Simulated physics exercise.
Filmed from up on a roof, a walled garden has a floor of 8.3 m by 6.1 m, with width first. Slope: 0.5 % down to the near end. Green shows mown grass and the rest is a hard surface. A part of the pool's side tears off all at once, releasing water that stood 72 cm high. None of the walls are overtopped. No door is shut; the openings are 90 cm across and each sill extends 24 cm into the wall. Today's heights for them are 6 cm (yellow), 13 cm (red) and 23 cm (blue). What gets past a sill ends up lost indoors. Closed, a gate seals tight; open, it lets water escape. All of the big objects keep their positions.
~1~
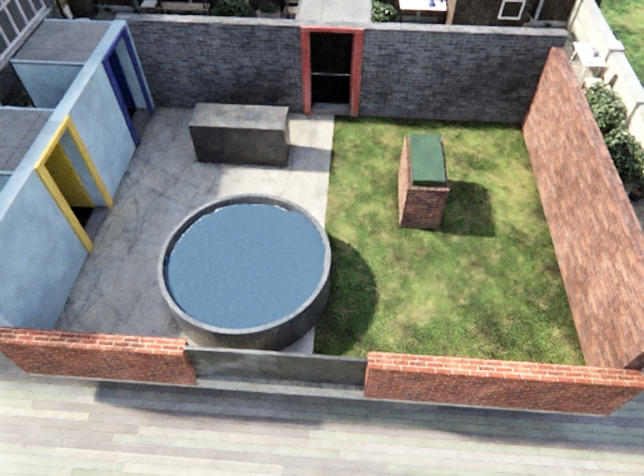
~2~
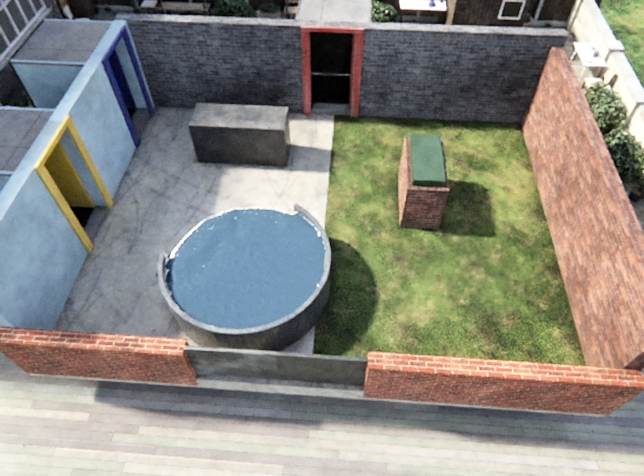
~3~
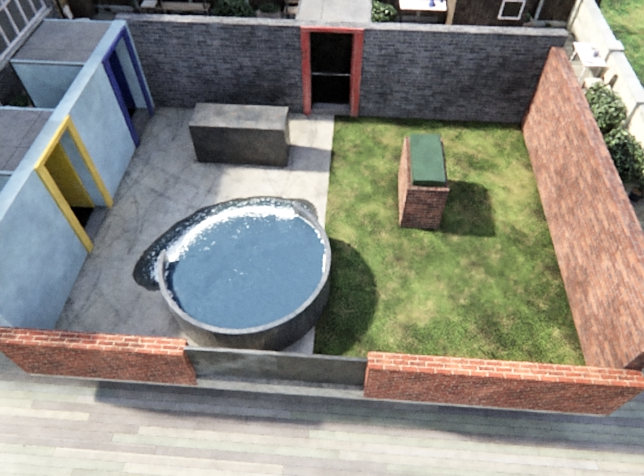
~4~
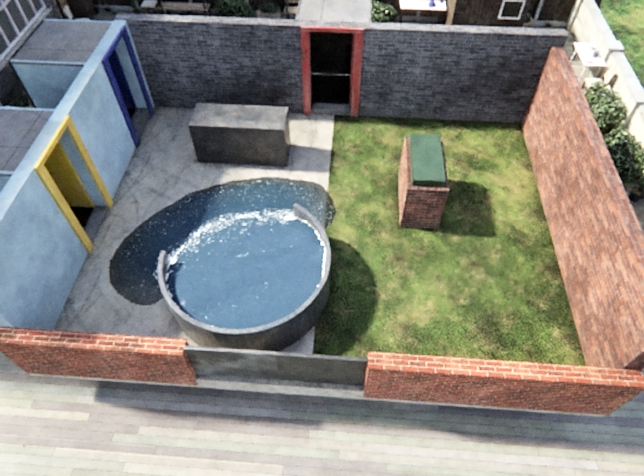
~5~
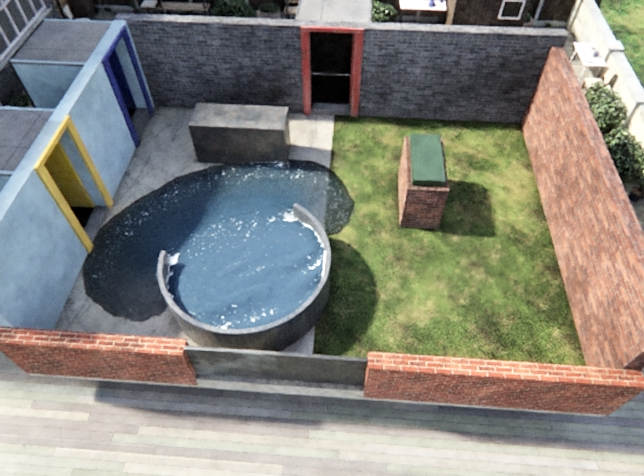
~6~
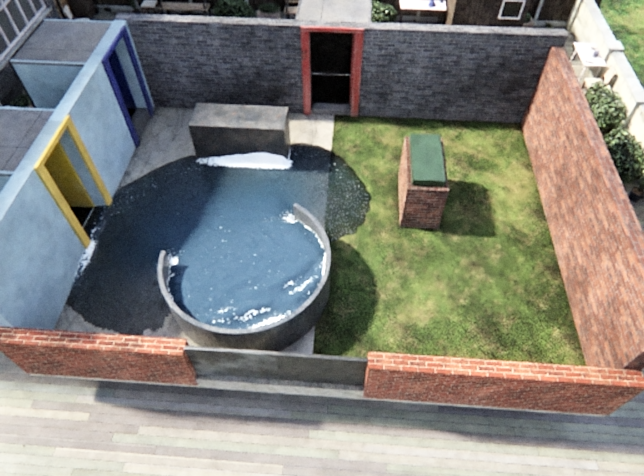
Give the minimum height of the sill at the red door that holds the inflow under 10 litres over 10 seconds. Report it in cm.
14.5 cm.
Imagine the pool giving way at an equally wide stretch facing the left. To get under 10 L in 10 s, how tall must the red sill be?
Estimate: Near 5.5 cm.
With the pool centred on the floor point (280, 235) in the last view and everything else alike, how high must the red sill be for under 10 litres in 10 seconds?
Then about 26 centimetres at the least.
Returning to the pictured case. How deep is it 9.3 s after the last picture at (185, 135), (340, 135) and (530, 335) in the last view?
The depths come to about 5, 6 and 4 cm.
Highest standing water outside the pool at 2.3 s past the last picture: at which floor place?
Around (154, 111).
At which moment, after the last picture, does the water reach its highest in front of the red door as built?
About 3.0 seconds.
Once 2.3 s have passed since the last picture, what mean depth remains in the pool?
The average depth is some 16 cm.
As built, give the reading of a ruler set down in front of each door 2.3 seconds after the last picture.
Reading in centimetres: Yellow = 22, red = 10, blue = 26.
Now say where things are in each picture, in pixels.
The first frame shows still water, 72 cm deep, in the pool at (246, 259); the red door at (331, 76) is dry.
In the second frame, the front is at a hidden place, 0.3 m from the gap on the far side; 0.6 m2 of floor is wet, 72 cm left at the back.
In the third frame, the front is at (305, 203), 0.7 m from the gap on the far side; 2.2 m2 of floor is wet, 72 cm left at the back.
In the fourth frame, the gap is on the far side, the front 1.2 m out at (313, 186); the back of the pool holds 72 cm.
In the fifth frame, the gap is on the far side, the front 1.8 m out at (310, 164); the back of the pool holds 71 cm.
In the sixth frame, water pours out on the far side and has run 2.3 m, to (306, 146); about 6 cm deep outside, 64 cm at the back; the red door at (331, 76), 3.9 m from the gap, is still 1.2 m from the nearest water.
Then, 0.7 s after the last picture water covers 35 % of the floor, deepest (39 cm) near (232, 171); 17 cm at the red door, 0 litres in over its 13 cm sill.
Then, 2.3 s after the last picture water covers 50 % of the floor, deepest (40 cm) near (154, 111); 10 cm at the red door, 10 litres in over its 13 cm sill.
Then, 9.3 s after the last picture water covers 100 % of the floor, deepest (13 cm) near (176, 340); 7 cm at the red door, 18 litres in over its 13 cm sill.
At the red door as built, the water peaked near 17 cm, 3.1 s after the last picture.
Run again over the same 10 s with other heights there, 25 litres in over 12 cm, 3 litres over 16.5 cm. The limit of 10 litres is kept from about 14.5 cm up.
